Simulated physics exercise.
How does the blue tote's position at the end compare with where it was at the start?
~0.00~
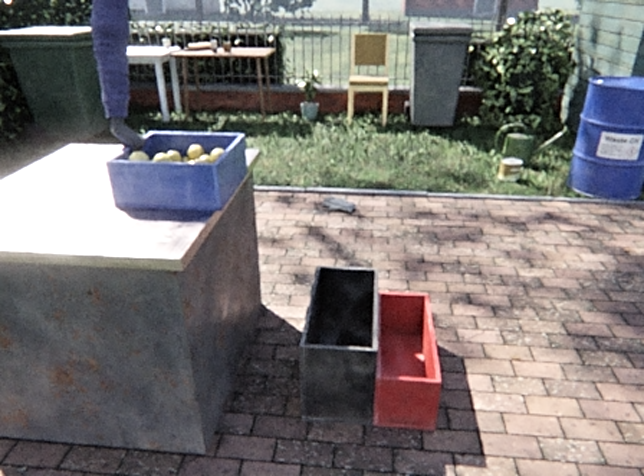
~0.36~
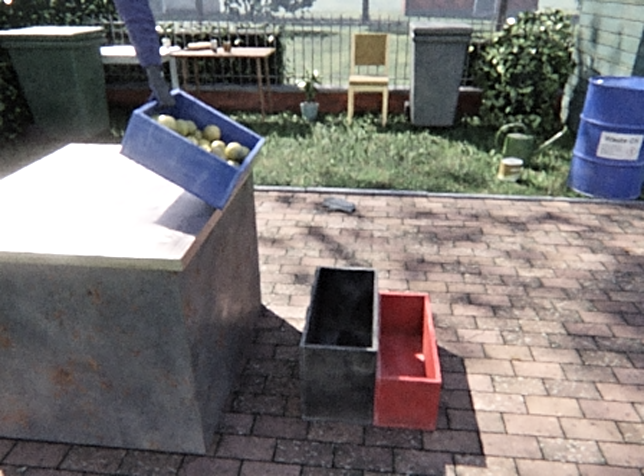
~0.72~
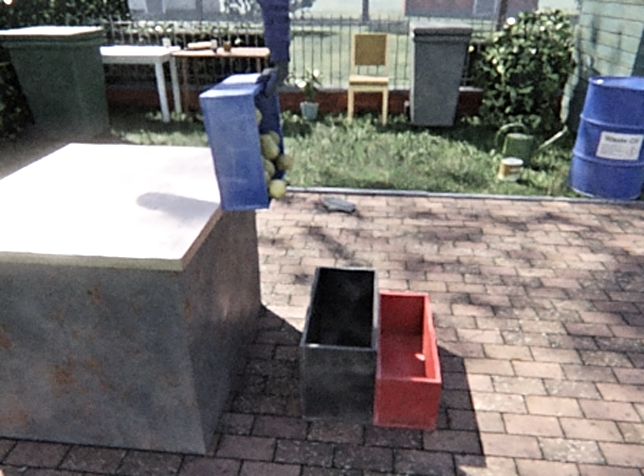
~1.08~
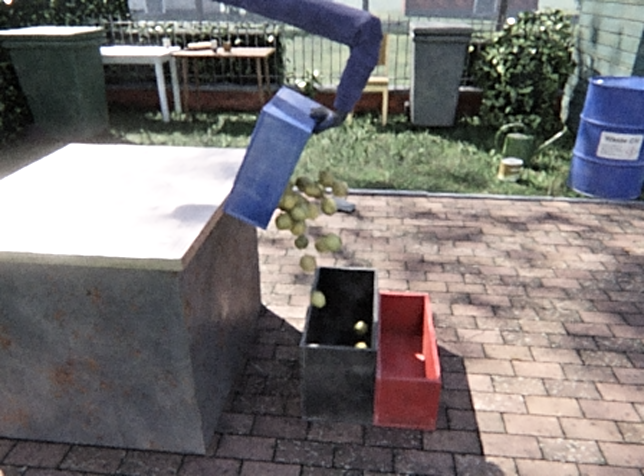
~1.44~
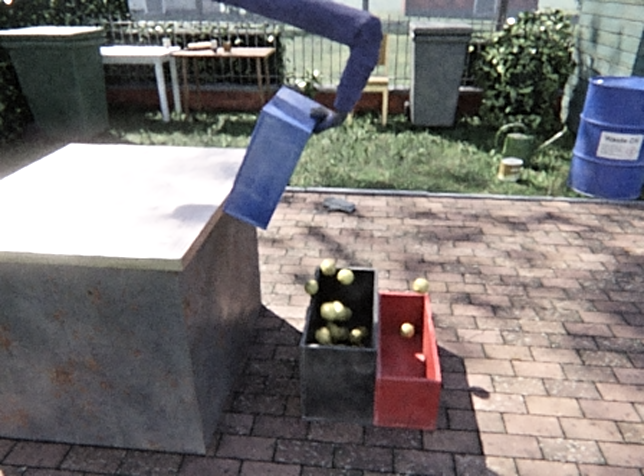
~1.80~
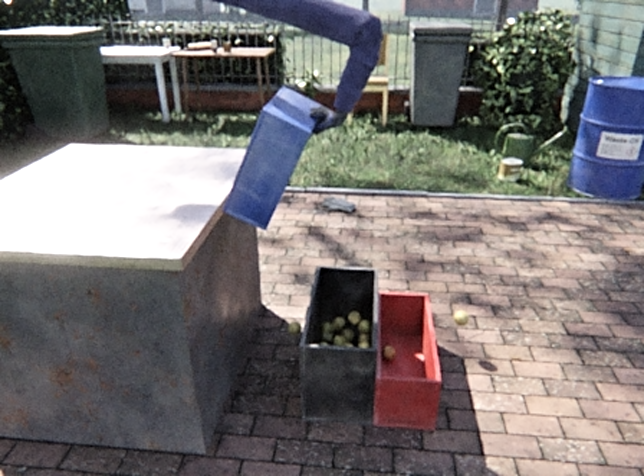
It starts upright on top of the bench near its right edge, and it ends farther right, held tipped over past that edge with its mouth pointing down.
